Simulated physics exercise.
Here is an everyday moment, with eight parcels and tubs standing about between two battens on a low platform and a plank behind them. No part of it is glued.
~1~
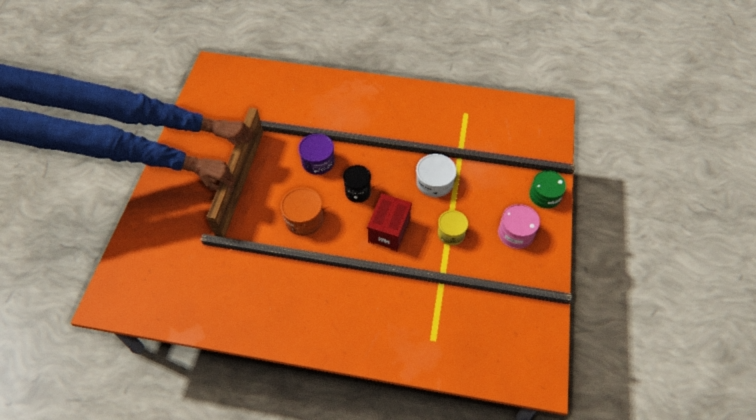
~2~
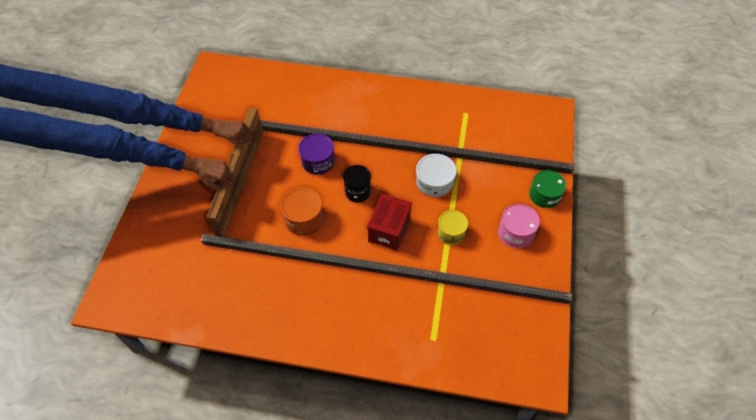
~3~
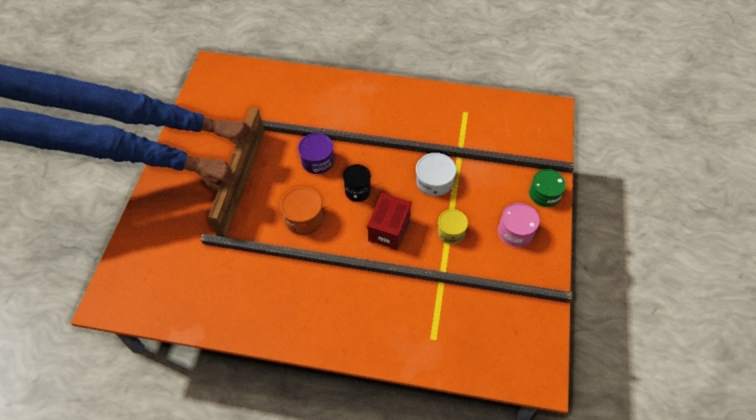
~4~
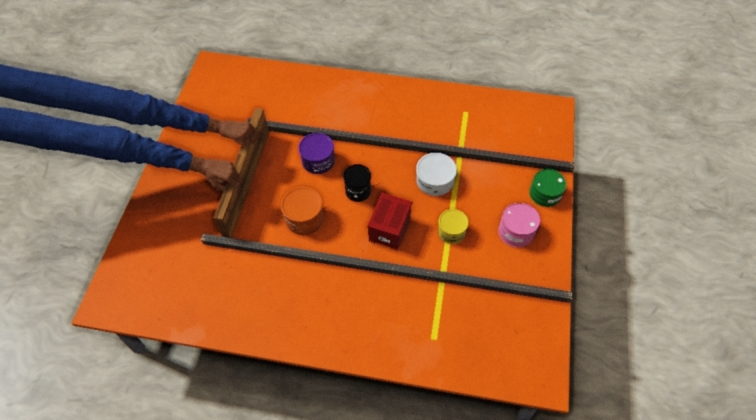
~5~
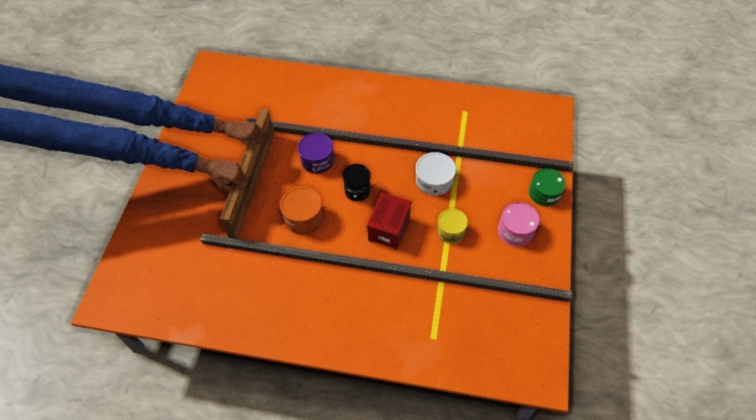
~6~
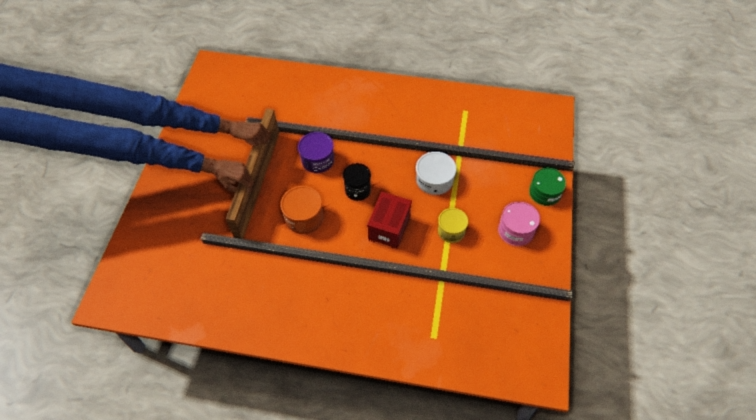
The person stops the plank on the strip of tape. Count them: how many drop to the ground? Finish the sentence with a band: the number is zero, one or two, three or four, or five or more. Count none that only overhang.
The number is zero.
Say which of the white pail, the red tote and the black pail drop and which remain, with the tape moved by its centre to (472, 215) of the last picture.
The white pail remains up; the red tote remains up; the black pail remains up.
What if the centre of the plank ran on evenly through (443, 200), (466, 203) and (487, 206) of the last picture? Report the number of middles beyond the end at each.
Taking the three positions in turn, the counts come to 0, 1 and 2.
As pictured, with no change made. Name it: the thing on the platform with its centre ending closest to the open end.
The pink canister is the one.
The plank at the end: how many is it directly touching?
The count is 3.
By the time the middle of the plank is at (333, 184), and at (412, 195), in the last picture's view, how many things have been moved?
Up to then 2, and up to the other point 7.
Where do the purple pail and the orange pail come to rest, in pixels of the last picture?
About (474, 175), and about (468, 238).
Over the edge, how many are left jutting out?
Number: 1.
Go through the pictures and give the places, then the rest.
In the first picture, green canister (547, 190); pink canister (518, 227); yellow pail (452, 228); plank (237, 171); tape (452, 214).
In the second picture, pink canister (518, 226); purple pail (317, 154).
In the third picture, yellow pail (452, 227); white pail (435, 175).
In the fourth picture, green canister (548, 188); black pail (358, 183).
In the fifth picture, pink canister (518, 225); red tote (389, 221).
In the sixth picture, green canister (547, 187); pink canister (518, 224); yellow pail (452, 226); plank (255, 172); tape (452, 212).
Soon after, none off yet; green canister at rest near (547, 187); pink canister at rest near (518, 224); yellow pail at rest near (452, 226).
After that, none off yet; green canister at rest near (547, 187); pink canister at rest near (518, 224); yellow pail displaced a little near (465, 226).
In the end, the number that fall off is zero.
